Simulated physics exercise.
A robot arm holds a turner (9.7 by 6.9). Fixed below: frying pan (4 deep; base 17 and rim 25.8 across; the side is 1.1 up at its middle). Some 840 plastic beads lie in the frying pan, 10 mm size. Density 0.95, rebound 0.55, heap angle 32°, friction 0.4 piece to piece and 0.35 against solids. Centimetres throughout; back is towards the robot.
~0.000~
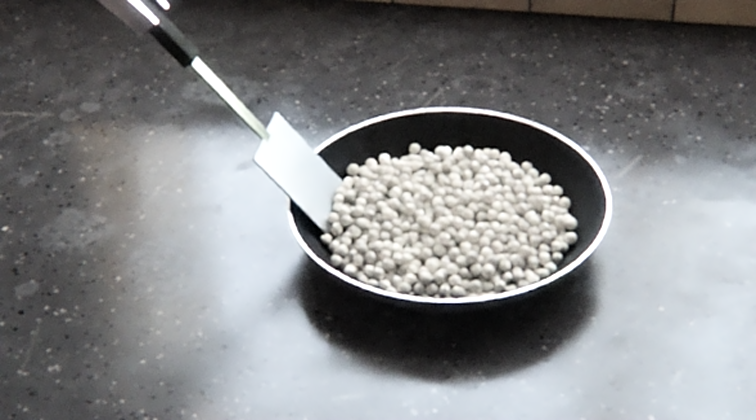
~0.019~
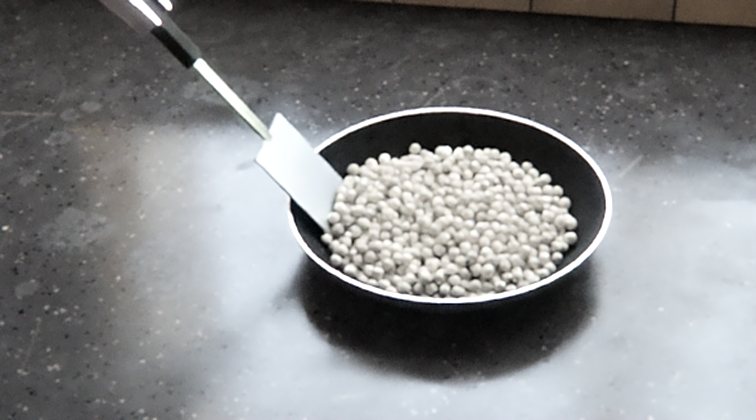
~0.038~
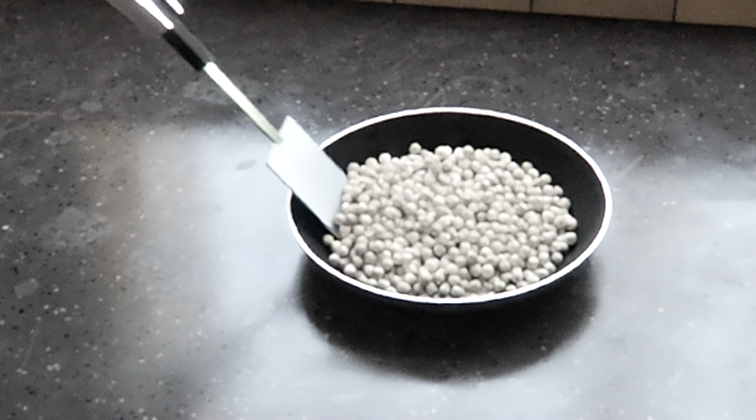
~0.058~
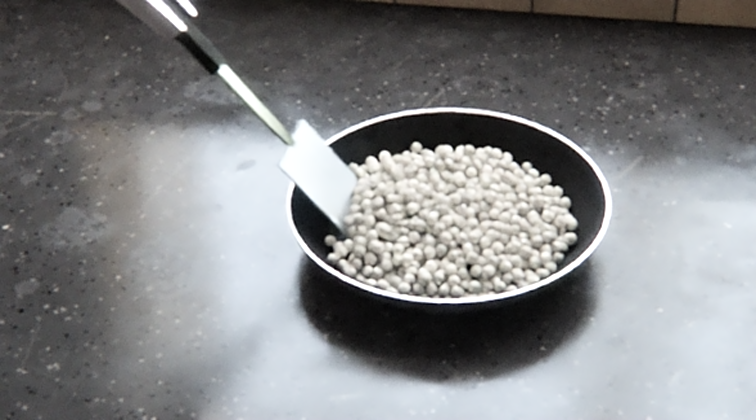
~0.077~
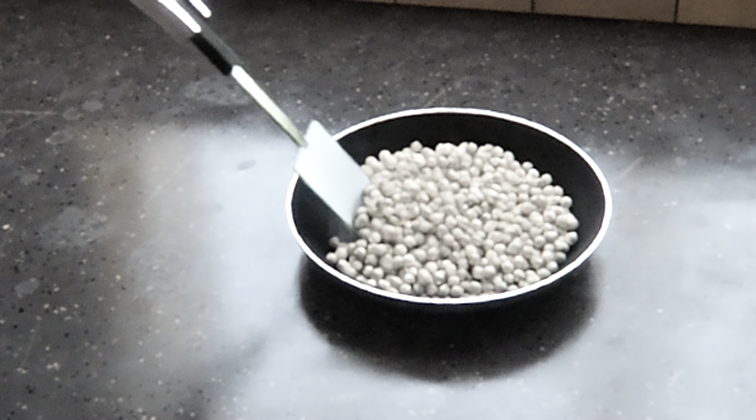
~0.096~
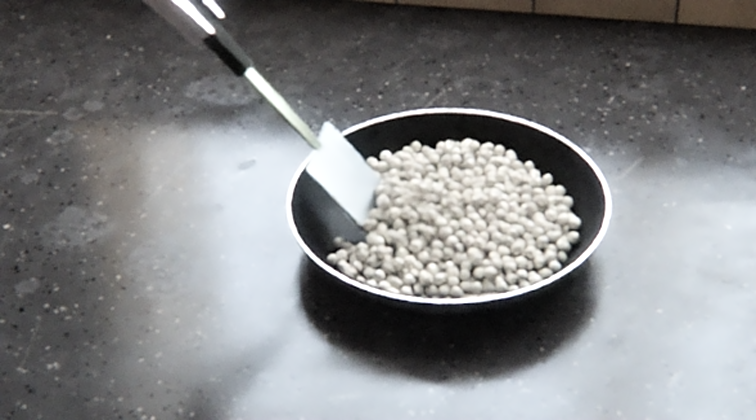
We see a turner resting at the left side of a black frying pan full of small whitish beads on a dark speckled surface; it then slides slowly rightward into the pan, pushing the nearest beads slightly to the right.
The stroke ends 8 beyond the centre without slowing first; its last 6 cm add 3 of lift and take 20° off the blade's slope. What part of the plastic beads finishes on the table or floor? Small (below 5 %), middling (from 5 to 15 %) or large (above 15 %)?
On the table or floor the share is small, below 5 %.
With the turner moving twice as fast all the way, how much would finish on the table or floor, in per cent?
It would be near 15 per cent.
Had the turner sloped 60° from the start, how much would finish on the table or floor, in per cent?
Then about 5 per cent.
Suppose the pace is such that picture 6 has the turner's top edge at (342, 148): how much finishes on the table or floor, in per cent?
About 10 per cent.
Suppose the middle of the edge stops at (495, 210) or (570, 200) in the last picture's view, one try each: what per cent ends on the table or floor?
Some 0 and 20 per cent.
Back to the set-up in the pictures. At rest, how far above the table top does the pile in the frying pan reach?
Some 6.0 cm.
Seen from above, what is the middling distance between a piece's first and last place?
Roughly 2 cm.
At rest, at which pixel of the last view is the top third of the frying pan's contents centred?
Around (549, 216).
After 0.18 s, sloping 51°, highest piece 5 above the table; 838 in the frying pan.
After 0.26 s, sloping 42°, highest piece 6 above the table; 838 in the frying pan.
After 0.50 s, sloping 31°, highest piece 6 above the table; 823 in the frying pan, 14 on the table or floor, 1 on the blade or in flight.
After 1.55 s, sloping 31°, highest piece 6 above the table; 820 in the frying pan, 18 on the table or floor.
At rest, 820 in the frying pan, 18 on the table or floor. That is 2 % on the table or floor.
